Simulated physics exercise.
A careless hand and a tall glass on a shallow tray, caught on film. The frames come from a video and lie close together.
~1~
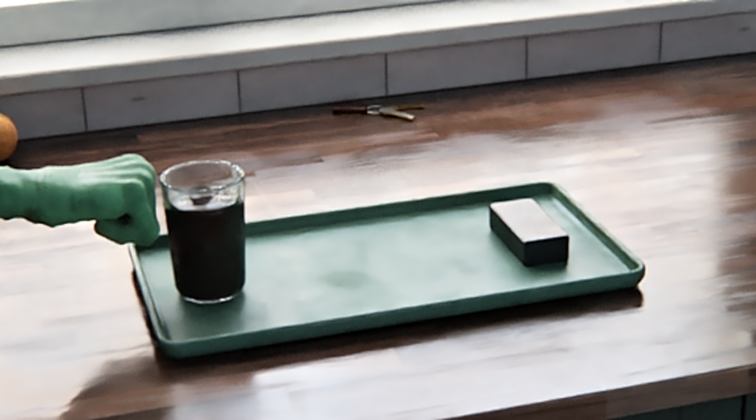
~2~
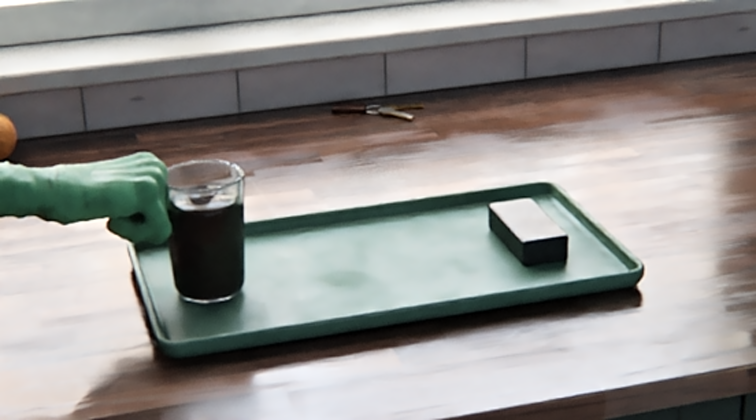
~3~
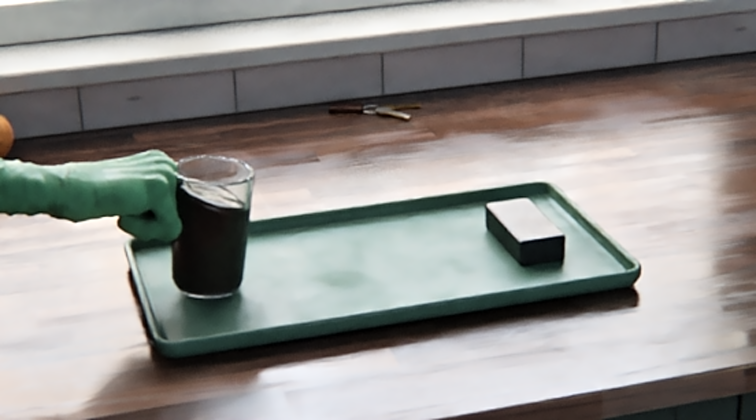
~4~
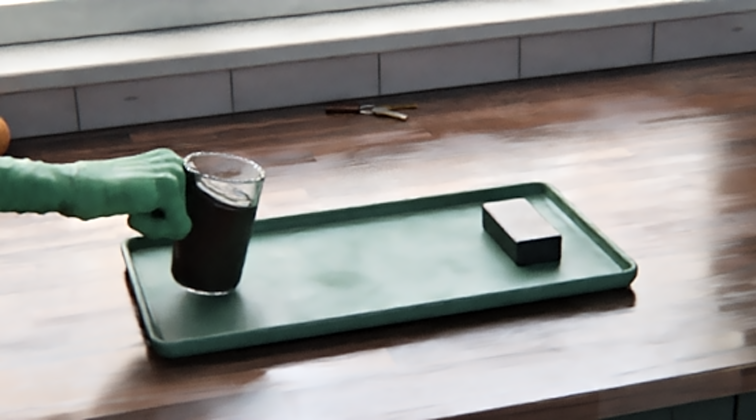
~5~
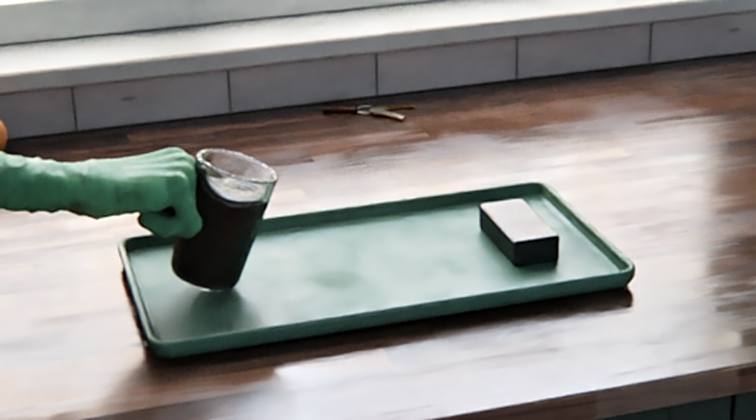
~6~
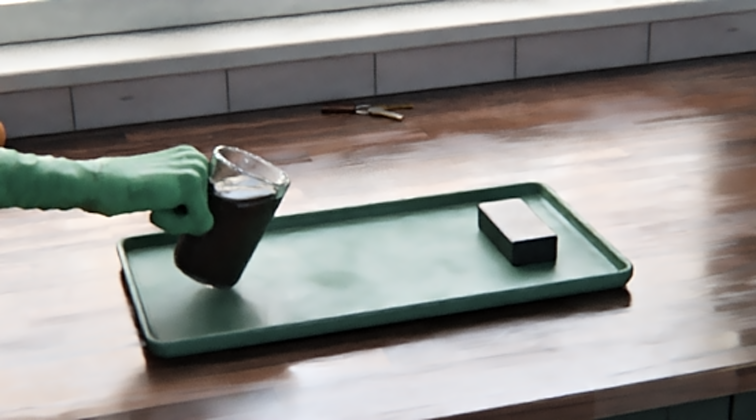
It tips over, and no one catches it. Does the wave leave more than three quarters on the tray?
Yes: Under a quarter runs off.
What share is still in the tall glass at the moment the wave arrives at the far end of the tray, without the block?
About 40 percent.
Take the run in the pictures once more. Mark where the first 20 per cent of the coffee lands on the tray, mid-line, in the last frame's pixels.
At about (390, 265).
A moment on, the tall glass lies on its side and 95 per cent is in the glass, 1 on the tray and 4 above or beyond its rim.
Next, the tall glass lies on its side and 54 per cent is in the glass, 37 on the tray and 9 above or beyond its rim.
Then the tall glass lies on its side and 31 per cent is in the glass, 48 on the tray and 21 above or beyond its rim.
Later the tall glass lies on its side and 16 per cent is in the glass, 72 on the tray and 12 above or beyond its rim.
Finally, 89 per cent is held by tray and glass, 11 is off the tray.
